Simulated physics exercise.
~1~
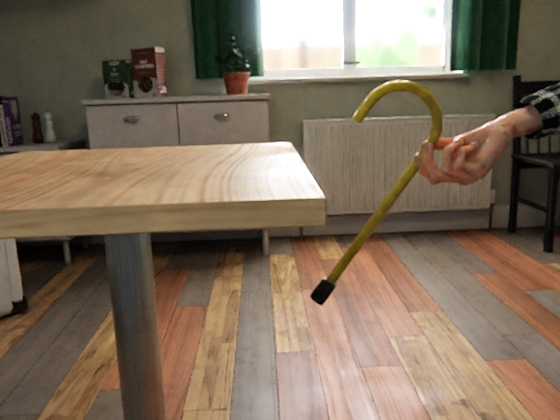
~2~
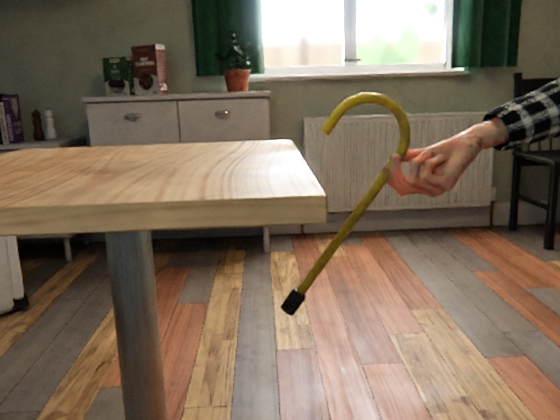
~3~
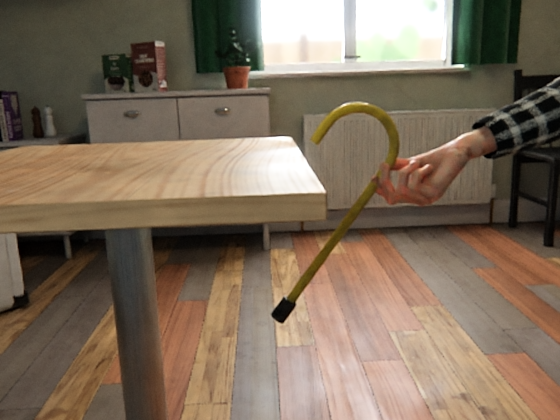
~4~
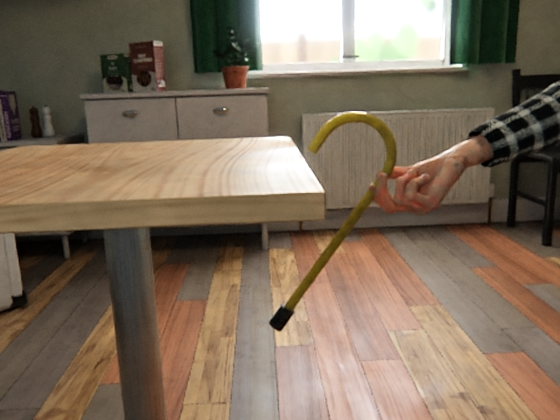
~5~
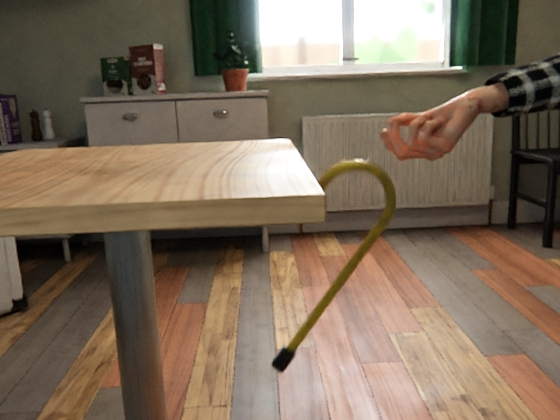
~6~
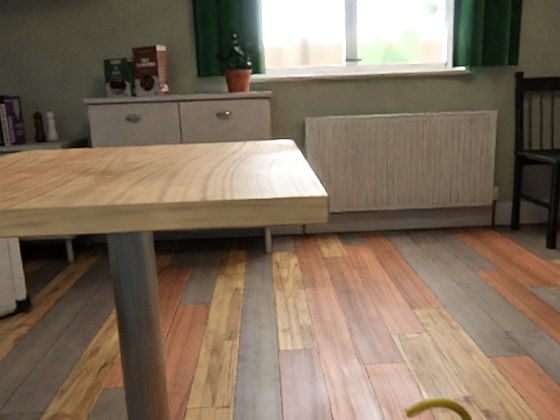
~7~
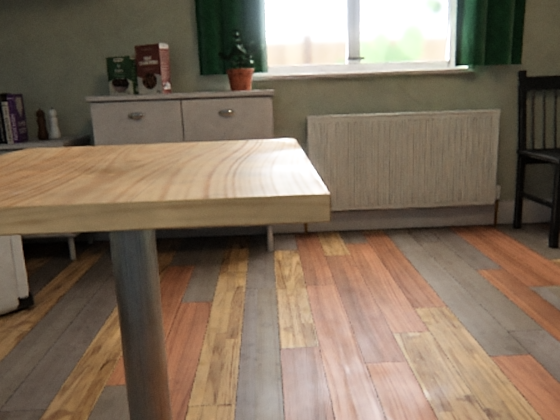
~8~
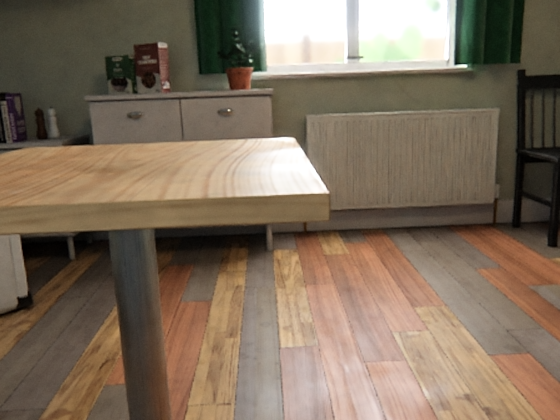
At the start, a hand in a black-and-white checked sleeve holds a yellow cane with a black tip by its curved top, to the right of a wooden table. The hand moves the cane left and slightly down, bringing the open end of its hook close to the table's edge. It pauses there, then lets go and draws back as the cane drops a little beside the edge. The cane does not stay up but falls, with only part of its yellow curve showing low on the right. It then passes out of sight, leaving the table standing still and bare.
